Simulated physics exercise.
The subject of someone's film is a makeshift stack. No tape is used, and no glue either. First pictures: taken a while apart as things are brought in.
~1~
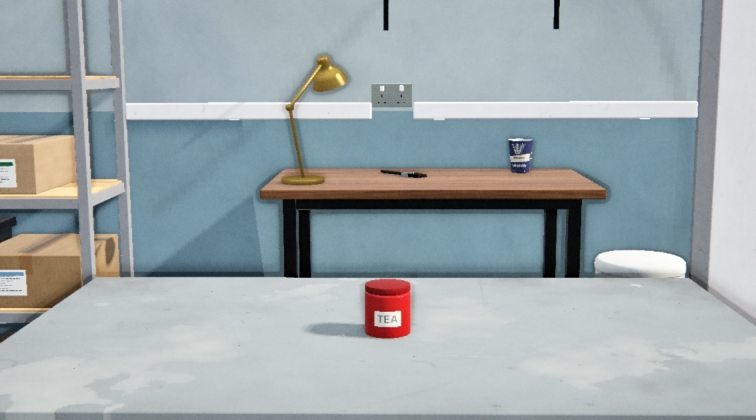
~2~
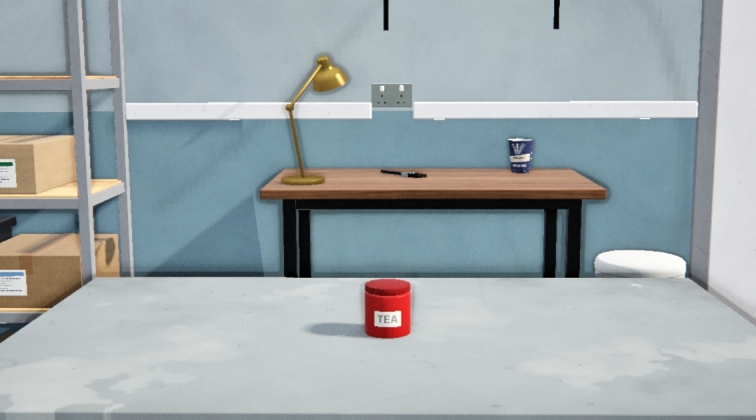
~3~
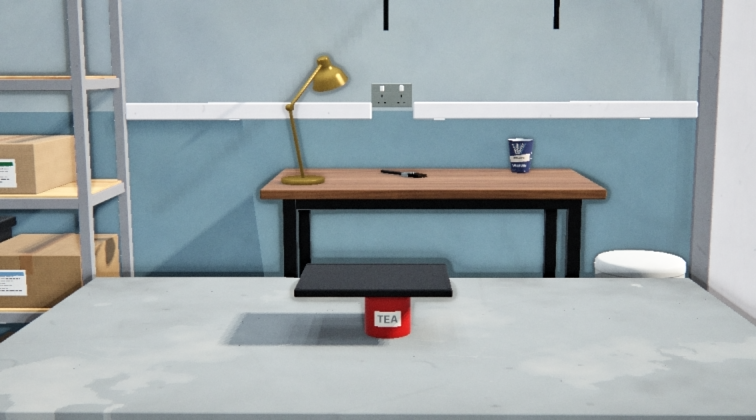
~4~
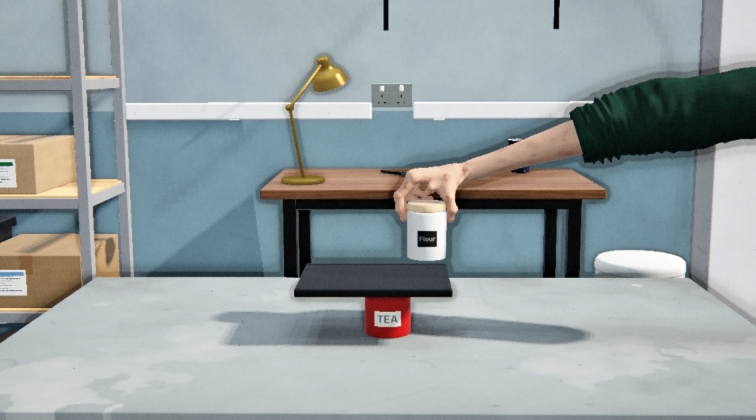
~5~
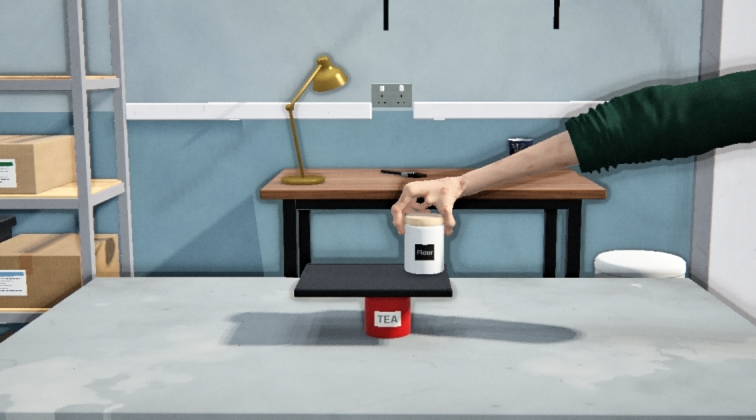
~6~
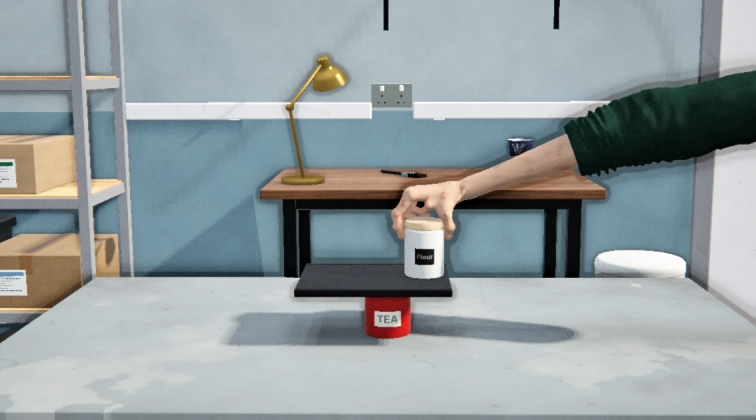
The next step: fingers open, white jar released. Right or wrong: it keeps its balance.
Right.
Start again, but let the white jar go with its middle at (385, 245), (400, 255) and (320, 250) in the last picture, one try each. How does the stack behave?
Try one - upright; try two - upright; try three - toppled.
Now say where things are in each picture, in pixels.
The last thing is not in view yet; red jar (388, 308), in the first picture.
The last thing is not in view yet; red jar (388, 308), in the second picture.
The last thing is not in view yet; red jar (388, 308), in the third picture.
Still above its spot; white jar (427, 230); red jar (388, 308), in the fourth picture.
Still above its spot; white jar (424, 243); red jar (388, 308), in the fifth picture.
Set down, still held; white jar (424, 247); red jar (388, 308), in the sixth picture.
Then, 0.10 s on from there, no change.
Then, 0.40 s on from there, white jar resting near (424, 248).
In the end, all 3 unmoved. At the end, from the last picture's camera, white jar near (424, 248). The stack holds.
